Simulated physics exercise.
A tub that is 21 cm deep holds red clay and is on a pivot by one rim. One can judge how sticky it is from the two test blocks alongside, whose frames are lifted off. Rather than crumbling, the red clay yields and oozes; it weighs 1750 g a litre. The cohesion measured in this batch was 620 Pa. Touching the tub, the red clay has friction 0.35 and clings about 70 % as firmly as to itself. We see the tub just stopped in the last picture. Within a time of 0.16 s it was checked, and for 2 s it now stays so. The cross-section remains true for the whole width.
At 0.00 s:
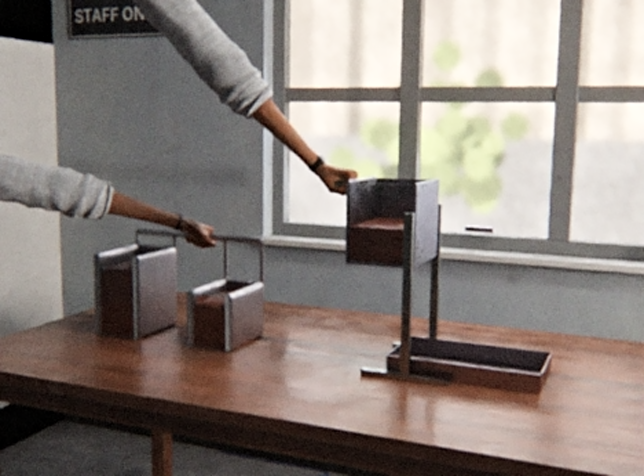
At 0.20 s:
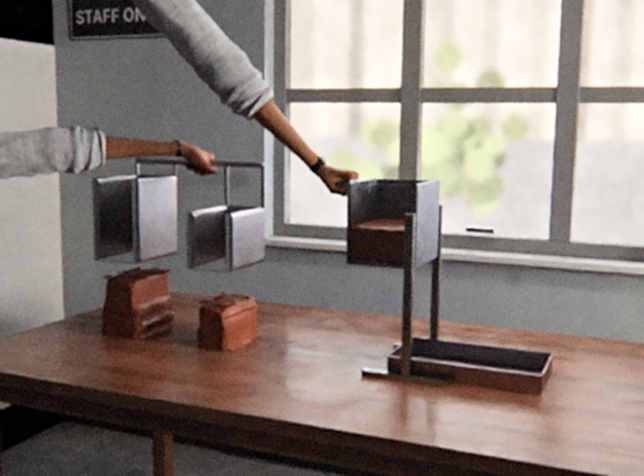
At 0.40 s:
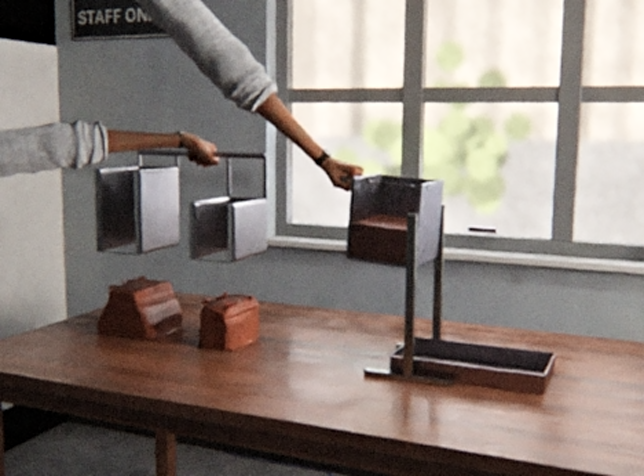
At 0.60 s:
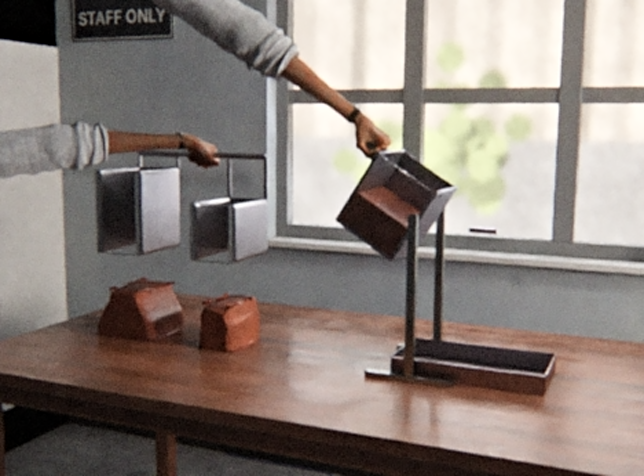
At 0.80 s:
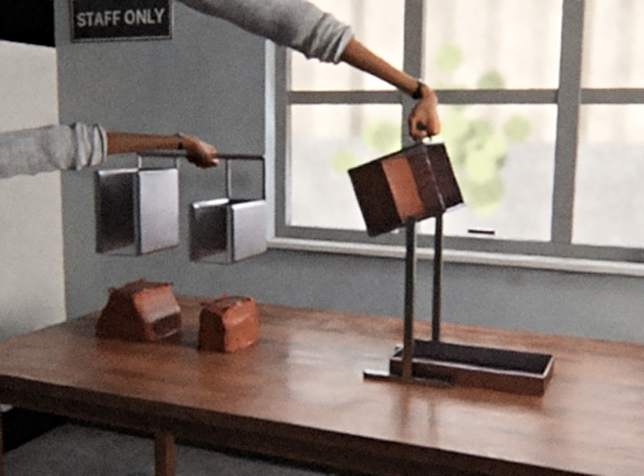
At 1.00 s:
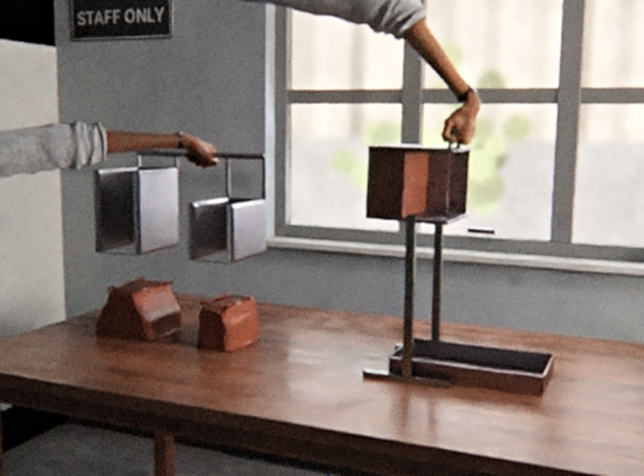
We see one hand lift metal casings off two red clay blocks, the left block slumping noticeably, while another hand swings a tub of red clay on a stand up and over to the right onto its side.
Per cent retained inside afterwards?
Retained: About 100 %.
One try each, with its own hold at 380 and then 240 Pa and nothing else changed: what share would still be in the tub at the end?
Going in order, it's 100 % and then 80 %.
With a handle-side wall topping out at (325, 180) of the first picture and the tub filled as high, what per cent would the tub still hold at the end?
That would leave about 65 % in the tub.
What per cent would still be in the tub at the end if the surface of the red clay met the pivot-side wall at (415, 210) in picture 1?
100 %.
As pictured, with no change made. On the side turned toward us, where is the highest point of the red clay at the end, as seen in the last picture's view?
I'd point to somewhere around (401, 170).
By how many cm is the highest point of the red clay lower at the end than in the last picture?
About 5 cm.
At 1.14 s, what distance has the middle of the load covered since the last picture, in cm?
Around 1 centimetres.
After 1.14 s, the tub is at 91 degrees and holds 100 %.
After 1.31 s, the tub is at 91 degrees and holds 100 %.
After 1.48 s, the tub is at 91 degrees and holds 100 %.
After 1.65 s, the tub is at 91 degrees and holds 100 %.
After 3.00 s, at the end, the tub is at 91 degrees and holds 100 %.
